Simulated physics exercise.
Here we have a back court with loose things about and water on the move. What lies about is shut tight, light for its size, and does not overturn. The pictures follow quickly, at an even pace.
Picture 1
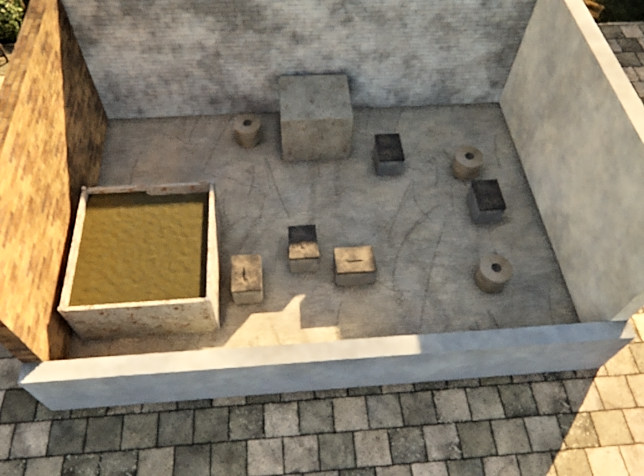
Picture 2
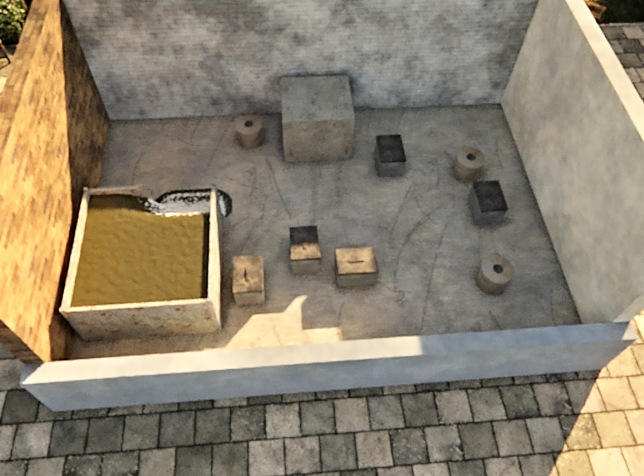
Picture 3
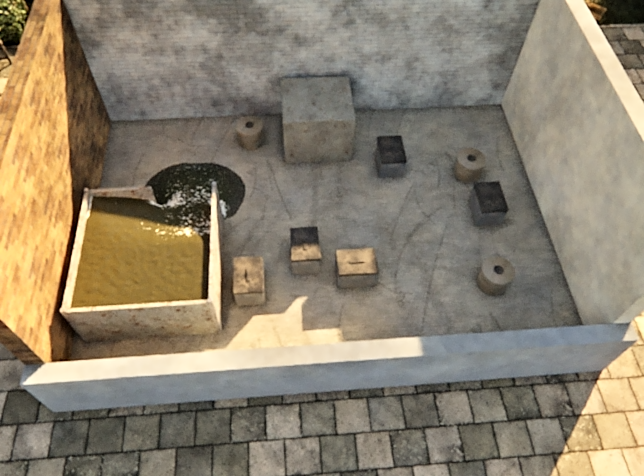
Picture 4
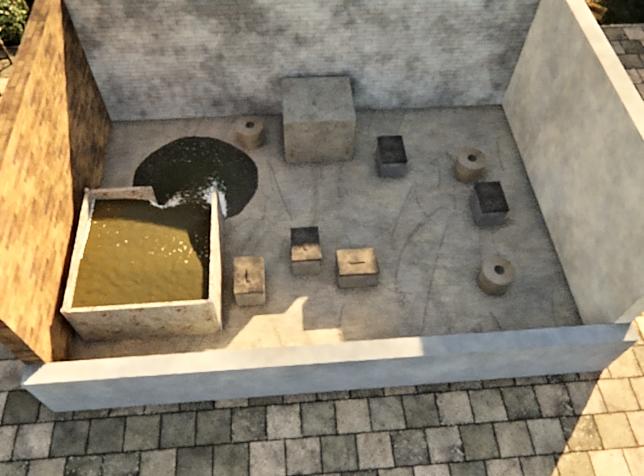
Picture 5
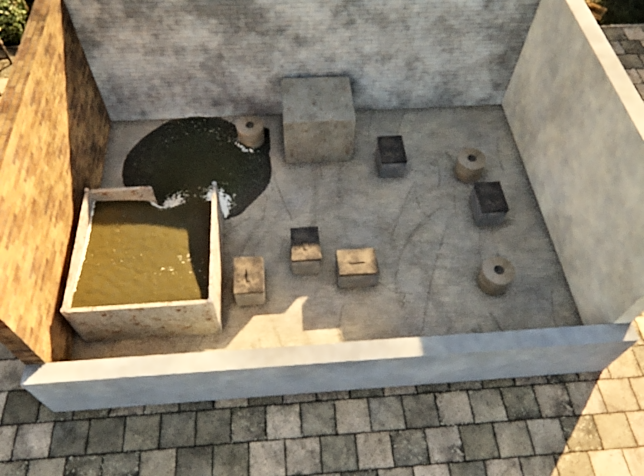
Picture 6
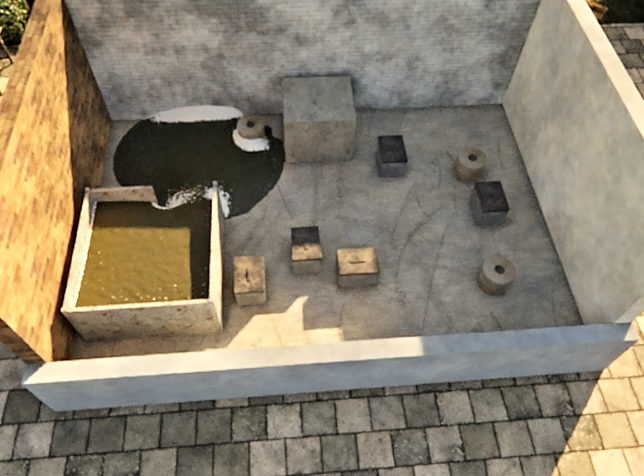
Murky water pours through a gap in the far wall of a square tank at the left of a walled stone court. It spreads across the floor as a dark, widening pool, then reaches the back wall and surrounds a round block there, while the scattered blocks stay put.
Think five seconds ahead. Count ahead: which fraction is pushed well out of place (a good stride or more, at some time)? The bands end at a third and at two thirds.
Share: Less than a third.
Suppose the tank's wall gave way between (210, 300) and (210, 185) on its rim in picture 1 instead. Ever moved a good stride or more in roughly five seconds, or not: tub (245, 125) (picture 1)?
Answer: Short of that.
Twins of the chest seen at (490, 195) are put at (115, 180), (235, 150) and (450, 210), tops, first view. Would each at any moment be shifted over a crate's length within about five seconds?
One after the other: Yes, shifted that much, less than that.
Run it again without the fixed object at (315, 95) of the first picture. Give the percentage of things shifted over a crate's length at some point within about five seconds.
I make it 40 per cent.
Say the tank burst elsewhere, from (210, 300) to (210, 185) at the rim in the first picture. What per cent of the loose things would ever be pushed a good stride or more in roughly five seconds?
Near 90 in a hundred.
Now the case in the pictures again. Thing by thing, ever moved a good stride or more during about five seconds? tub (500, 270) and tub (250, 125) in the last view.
One after the other: Less than that, that far or more.
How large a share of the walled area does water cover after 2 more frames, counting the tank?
Near 25 in a hundred.
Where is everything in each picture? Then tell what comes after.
A tub at (247, 123) rests on the ground; a tub at (469, 156), on the bottom; 0 of 8 have shifted, in the first frame.
A tub at (249, 124), on the bottom; a tub at (471, 157) rests on the ground; 0 of 8 have shifted, in the second frame.
A tub at (249, 125) rests on the ground; a tub at (472, 158), on the bottom; 0 of 8 have shifted, in the third frame.
A tub at (250, 125), on the bottom; a tub at (472, 158) rests on the ground; 0 of 8 have shifted, in the fourth frame.
A tub at (250, 125) rests on the ground; a tub at (472, 158) rests on the ground; 0 of 8 have shifted, in the fifth frame.
A tub at (251, 124), on the bottom; a tub at (473, 158) rests on the ground; 0 of 8 have shifted, in the sixth frame.
A moment on, 0 of 8 are well off their spots; 1 afloat.
Next, 0 of 8 are well off their spots; 1 afloat.
Later, 1 of 8 are well off their spots; 0 afloat.
In the end, 1 of 8 are well off their spots, and 1 have been at some point; 0 afloat.
